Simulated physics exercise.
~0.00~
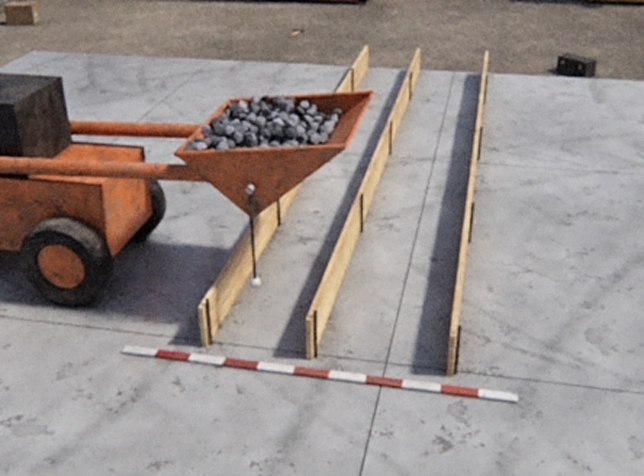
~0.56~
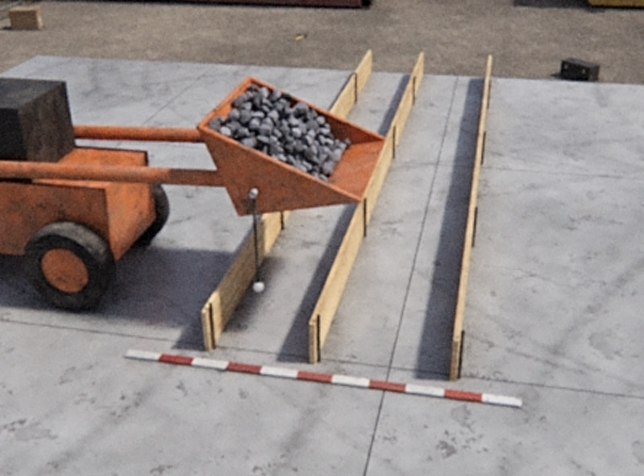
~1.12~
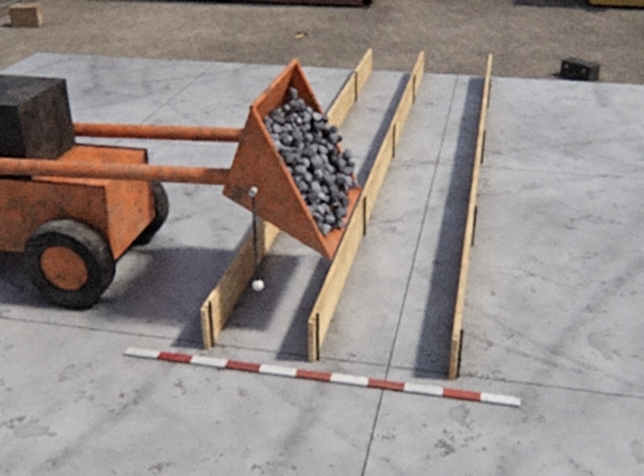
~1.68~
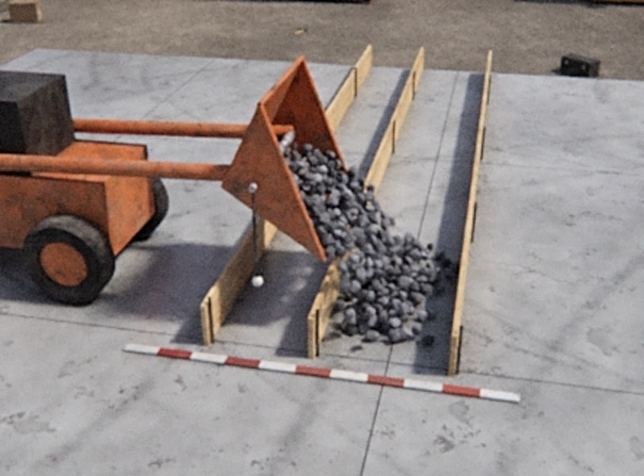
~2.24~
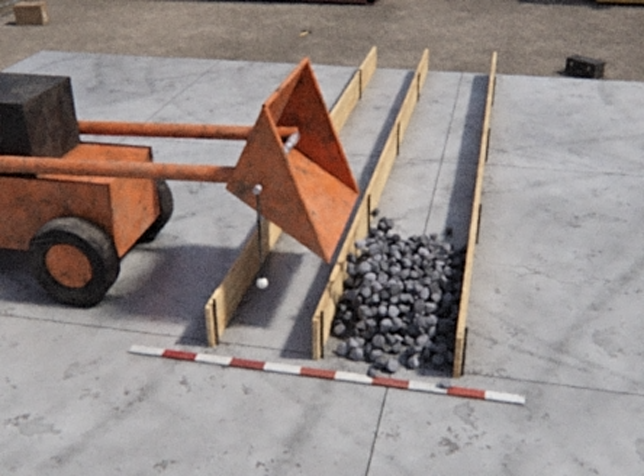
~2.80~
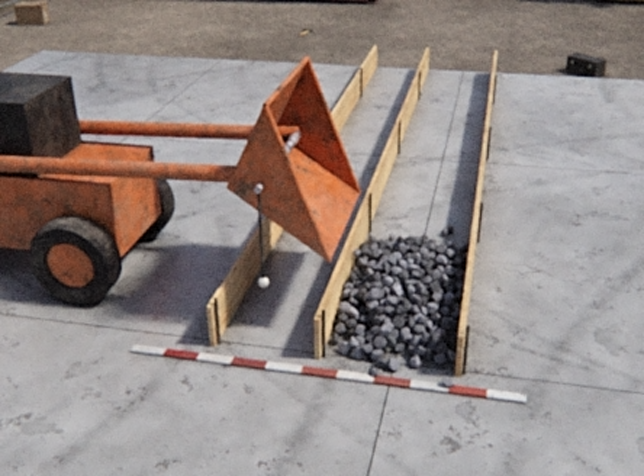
On a concrete yard, an orange loader tipped its raised bucket of grey stones forward until they slid out over the first two boards into the far bay, where they settled in a heap, leaving the near bay clear and the tilted bucket empty.
